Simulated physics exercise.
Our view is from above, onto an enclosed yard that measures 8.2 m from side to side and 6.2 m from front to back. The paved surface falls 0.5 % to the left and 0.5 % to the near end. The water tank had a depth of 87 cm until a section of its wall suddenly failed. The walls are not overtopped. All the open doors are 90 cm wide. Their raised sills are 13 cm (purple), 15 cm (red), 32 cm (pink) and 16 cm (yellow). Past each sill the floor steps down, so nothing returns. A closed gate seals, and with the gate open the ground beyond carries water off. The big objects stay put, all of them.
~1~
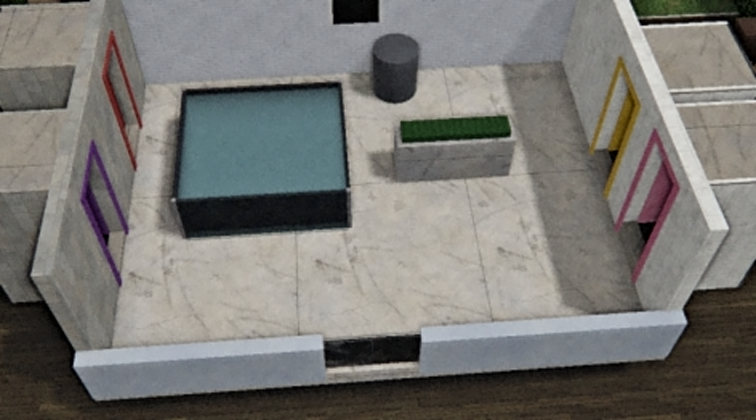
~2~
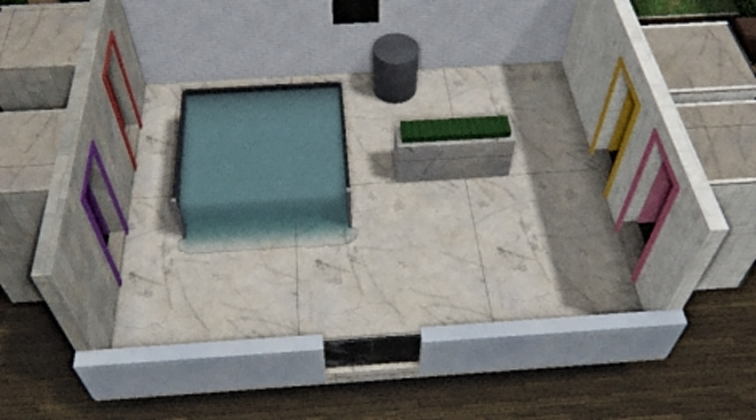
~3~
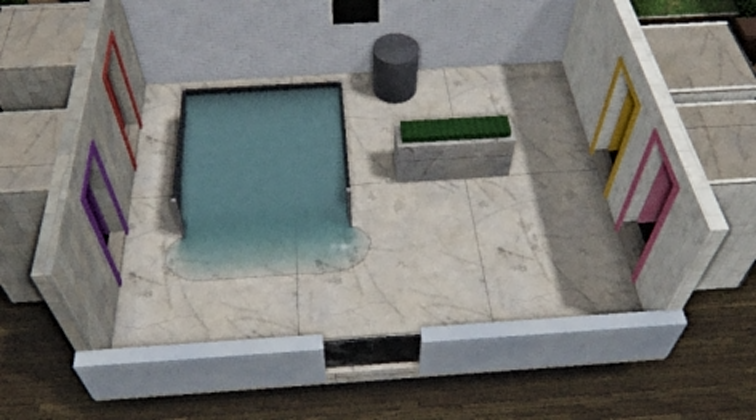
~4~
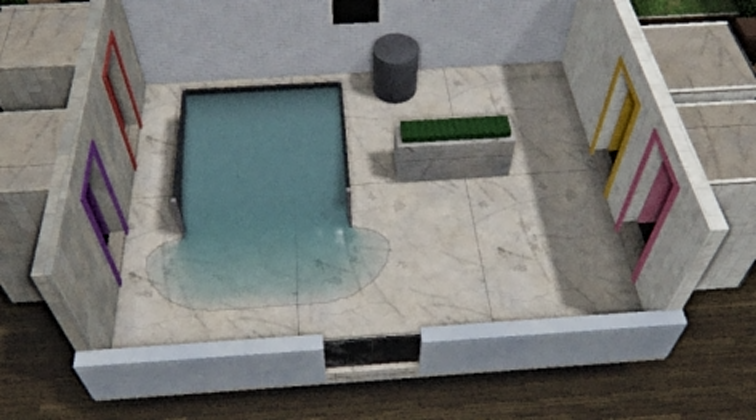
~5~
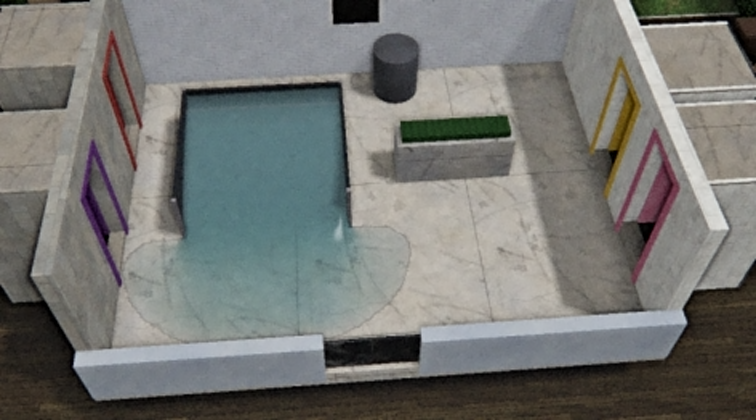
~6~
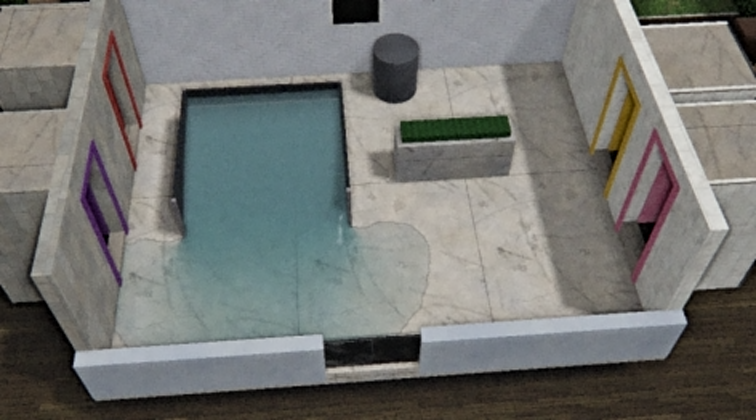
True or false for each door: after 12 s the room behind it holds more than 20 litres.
Purple door: True; red door: False; pink door: False; yellow door: False.
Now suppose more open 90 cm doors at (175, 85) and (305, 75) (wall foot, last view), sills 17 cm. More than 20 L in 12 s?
So the first one exceeds it, while the second one doesn't reach it.
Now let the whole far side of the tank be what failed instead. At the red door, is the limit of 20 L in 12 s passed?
Against that limit: Red beyond it.
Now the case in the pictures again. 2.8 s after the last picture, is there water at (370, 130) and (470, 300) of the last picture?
I'd say spared, then drenched.
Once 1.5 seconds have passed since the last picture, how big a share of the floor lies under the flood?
Roughly 35 % of the floor is wet.
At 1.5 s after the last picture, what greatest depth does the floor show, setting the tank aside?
About 67 cm at most.
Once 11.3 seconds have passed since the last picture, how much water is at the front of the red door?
It's about 12.5 cm.
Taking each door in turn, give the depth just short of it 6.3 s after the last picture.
Readings (cm): Purple = 12; red = 10; pink = 16; yellow = 15.
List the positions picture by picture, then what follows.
The first frame shows still water, 87 cm deep, in the water tank at (263, 141).
In the second frame, the front is at (354, 230), 1.5 m from the gap at (266, 217); 0.7 m2 of floor is under water; 87 cm left at the back of the water tank.
In the third frame, water pours out at (266, 220) and has run 1.6 m, to (172, 263); typically 15 cm deep outside, 87 cm at the water tank's back.
In the fourth frame, water pours out at (266, 221) and has run 2.0 m, to (155, 280); typically 14 cm deep outside, 86 cm at the water tank's back.
In the fifth frame, the front is at (393, 289), 2.4 m from the gap at (266, 222); 7.5 m2 of floor is under water; 79 cm left at the back of the water tank.
In the sixth frame, water pours out at (266, 223) and has run 2.8 m, to a hidden place; typically 10 cm deep outside, 73 cm at the water tank's back.
Then, 0.7 s after the last picture water covers 30 % of the floor and is deepest (62 cm) near (109, 375); purple door 5 cm at the sill, 0 L in, red door not reached, pink door not reached, yellow door not reached.
Then, 1.5 s after the last picture water covers 35 % of the floor and is deepest (67 cm) near (109, 375); purple door 13 cm at the sill, 0 L in, red door not reached, pink door not reached, yellow door not reached.
Then, 2.8 s after the last picture water covers 60 % of the floor and is deepest (40 cm) near (109, 375); purple door 22 cm at the sill, 32 L in, red door 9 cm at the sill, 0 L in, pink door 30 cm at the sill, 0 L in, yellow door 12 cm at the sill, 0 L in.
Then, 6.3 s after the last picture water covers 95 % of the floor and is deepest (30 cm) near (405, 72); purple door 12 cm at the sill, 98 L in, red door 10 cm at the sill, 0 L in, pink door 16 cm at the sill, 0 L in, yellow door 15 cm at the sill, 0 L in.
Then, 11.3 s after the last picture water covers 100 % of the floor and is deepest (19 cm) near (347, 143); purple door 9 cm at the sill, 98 L in, red door 12 cm at the sill, 0 L in, pink door 12 cm at the sill, 0 L in, yellow door 12 cm at the sill, 1 L in.
